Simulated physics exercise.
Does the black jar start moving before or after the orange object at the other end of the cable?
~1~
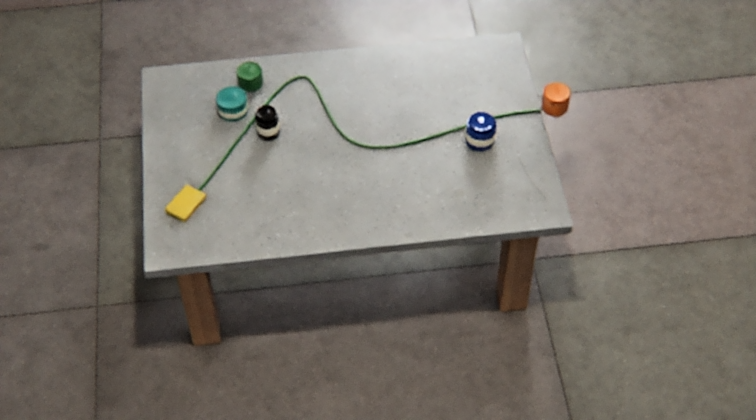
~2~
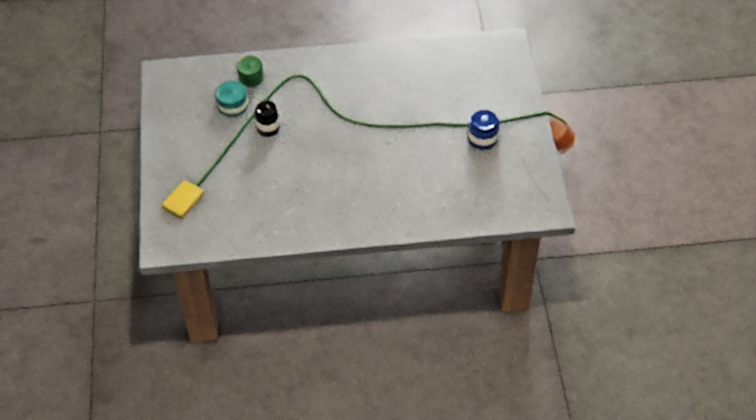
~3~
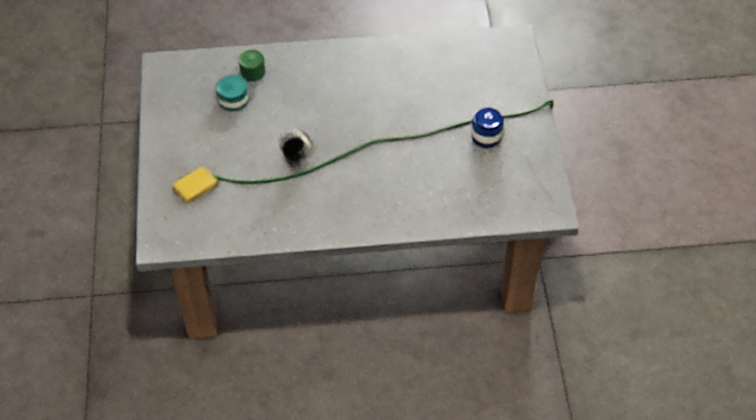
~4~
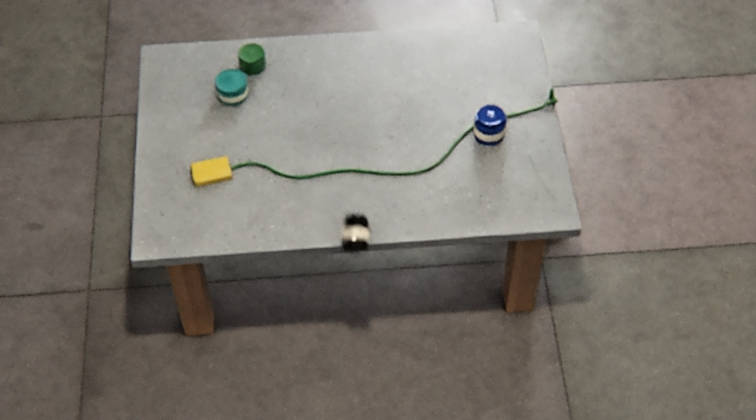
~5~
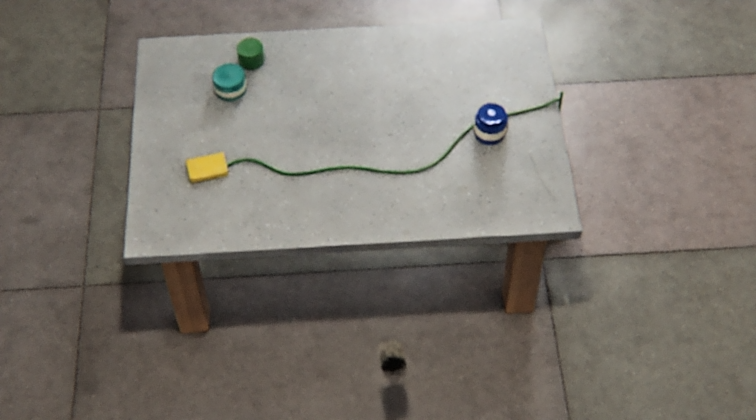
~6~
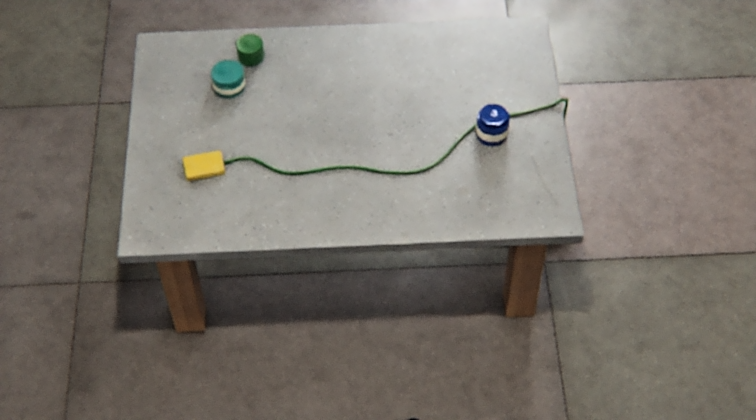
The black jar starts moving after the orange object. The orange object is already dropping at the table's right side while the jar still stands in place.
